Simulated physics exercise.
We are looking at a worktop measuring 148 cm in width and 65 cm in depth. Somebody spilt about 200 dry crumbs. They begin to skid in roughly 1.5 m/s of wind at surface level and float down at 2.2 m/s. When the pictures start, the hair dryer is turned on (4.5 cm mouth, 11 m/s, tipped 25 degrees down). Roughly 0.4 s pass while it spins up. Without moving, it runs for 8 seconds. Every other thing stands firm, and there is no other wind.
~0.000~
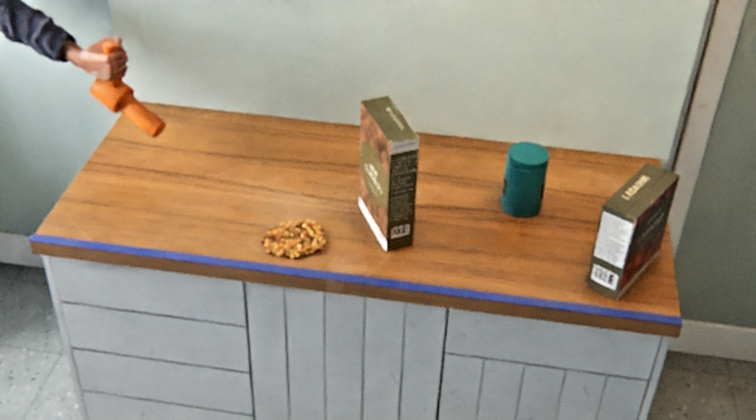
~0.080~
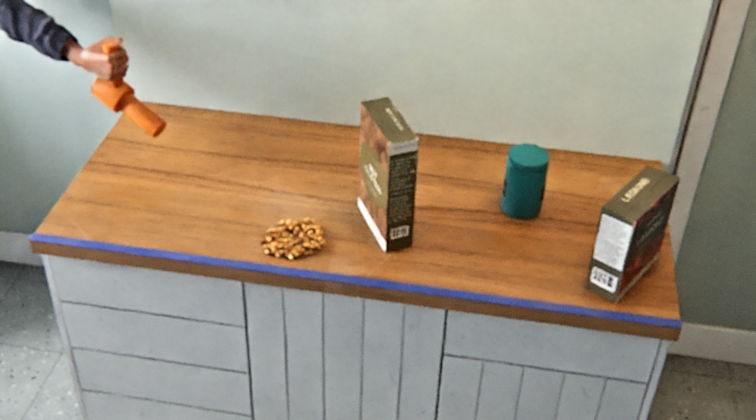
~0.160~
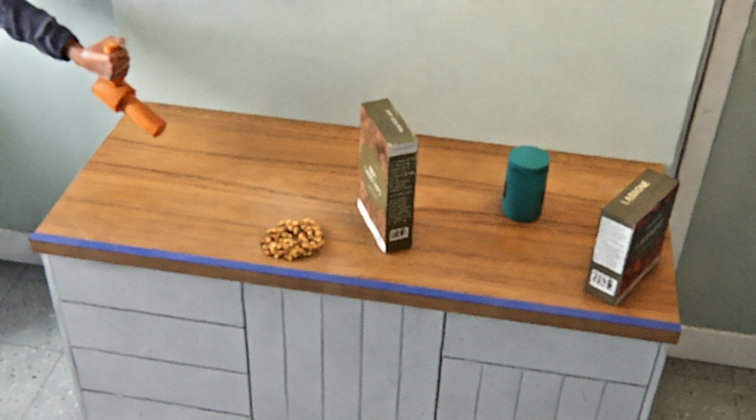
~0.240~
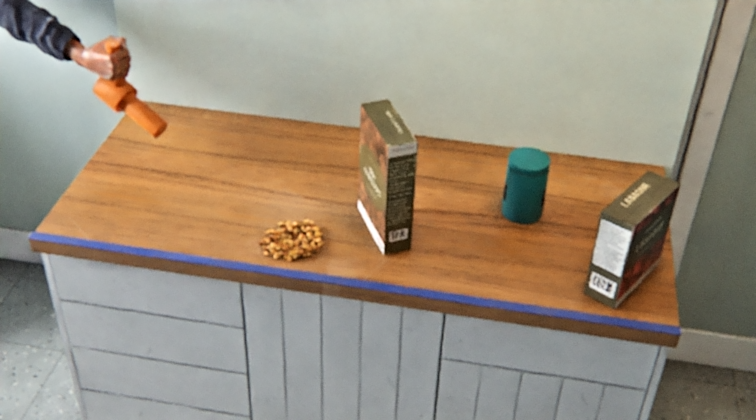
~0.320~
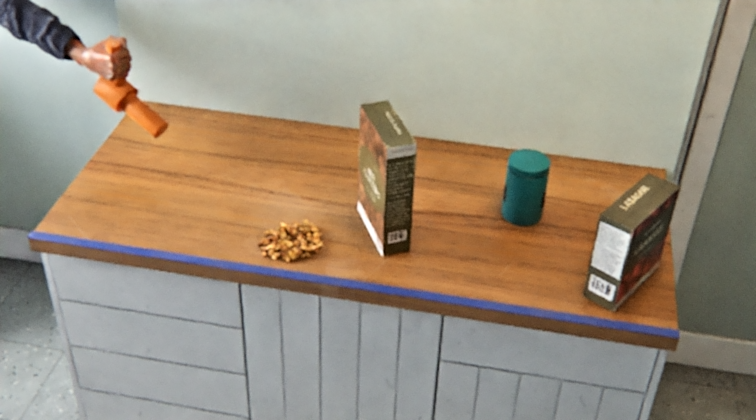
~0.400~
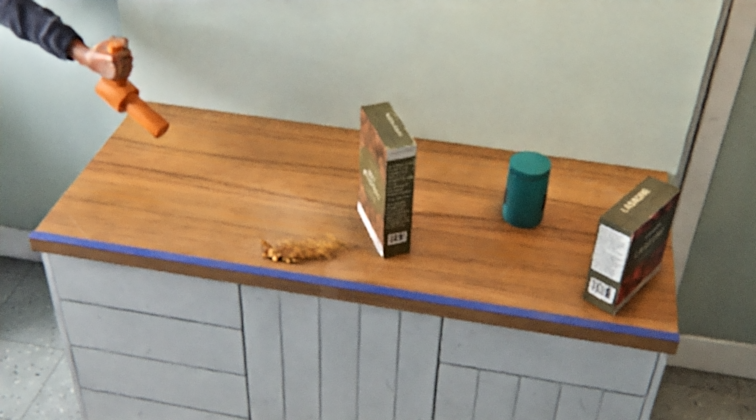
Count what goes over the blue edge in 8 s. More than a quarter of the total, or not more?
More than a quarter.
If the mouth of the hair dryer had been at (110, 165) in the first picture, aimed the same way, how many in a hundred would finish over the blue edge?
70 per cent.
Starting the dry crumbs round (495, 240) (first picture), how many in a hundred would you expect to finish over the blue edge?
Roughly 0 per cent.
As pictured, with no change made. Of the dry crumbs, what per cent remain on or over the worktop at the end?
Roughly 0 %.
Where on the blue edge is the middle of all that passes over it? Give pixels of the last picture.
The middle crossing sits close to (363, 292) in the last picture.
After 1.6 s, 0 % are on the move or not yet settled, 100 % are over the blue edge.
After 2.6 s, 0 % are on the move or not yet settled, 100 % are over the blue edge.
After 4.4 s, 0 % are on the move or not yet settled, 100 % are over the blue edge.
After 8.0 s, at the end, 100 % are over the blue edge.
